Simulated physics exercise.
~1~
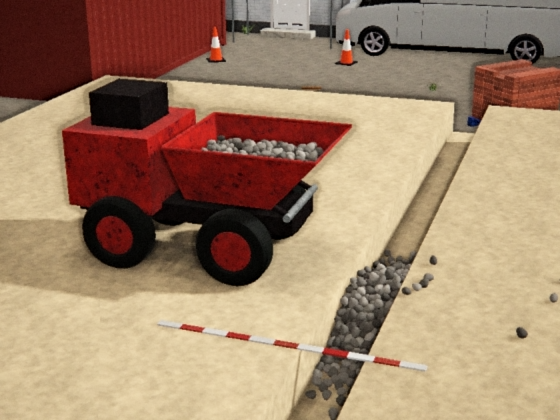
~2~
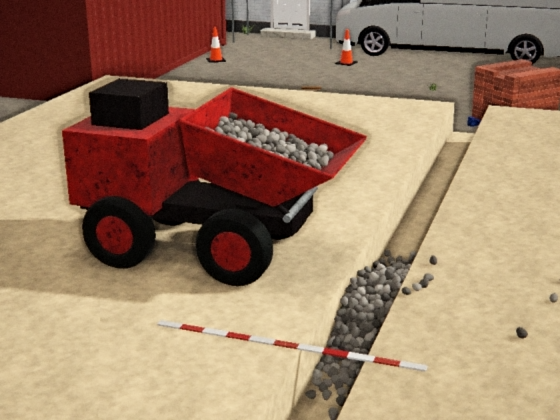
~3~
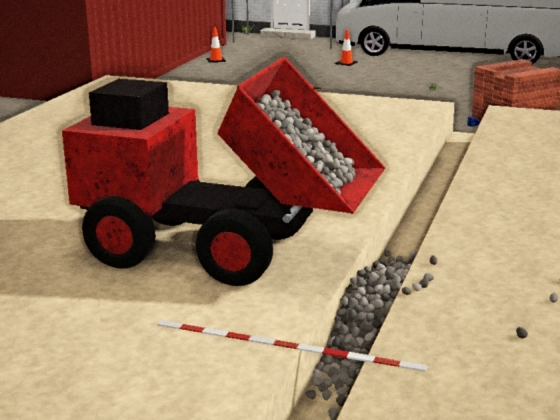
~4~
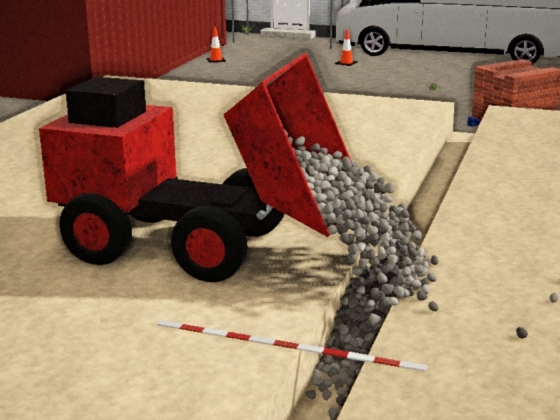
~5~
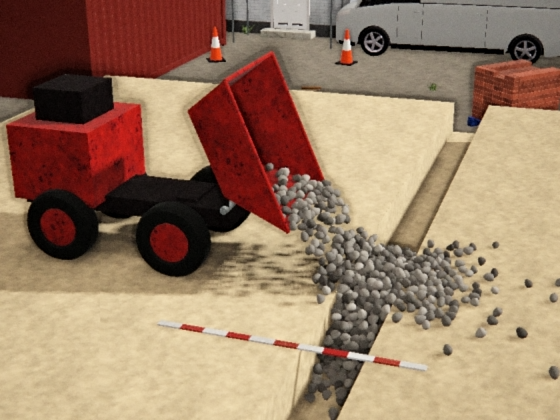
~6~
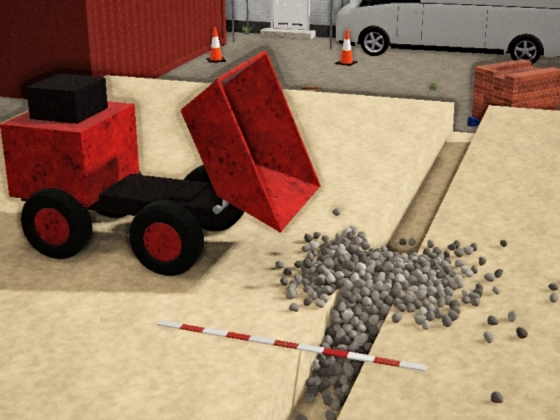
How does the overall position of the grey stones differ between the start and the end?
At the start many of the stones sit up in the dumper's skip while others lie in the trench, but at the end they all lie on the ground in and around the trench, so that as a whole they are lower and a little further right.
On a sandy building site seen from above at an angle, a red dumper with black wheels faces a narrow trench partly filled with grey stones. A red and white striped staff lies in front, with a red container, orange cones, a pale van and bricks behind. The skip, loaded with stones, tilts up steeply towards the trench. The stones slide out in a mass as the dumper backs away to the left. At the end the skip stands steep and empty, and the stones lie heaped over the trench, spilling onto both sides.
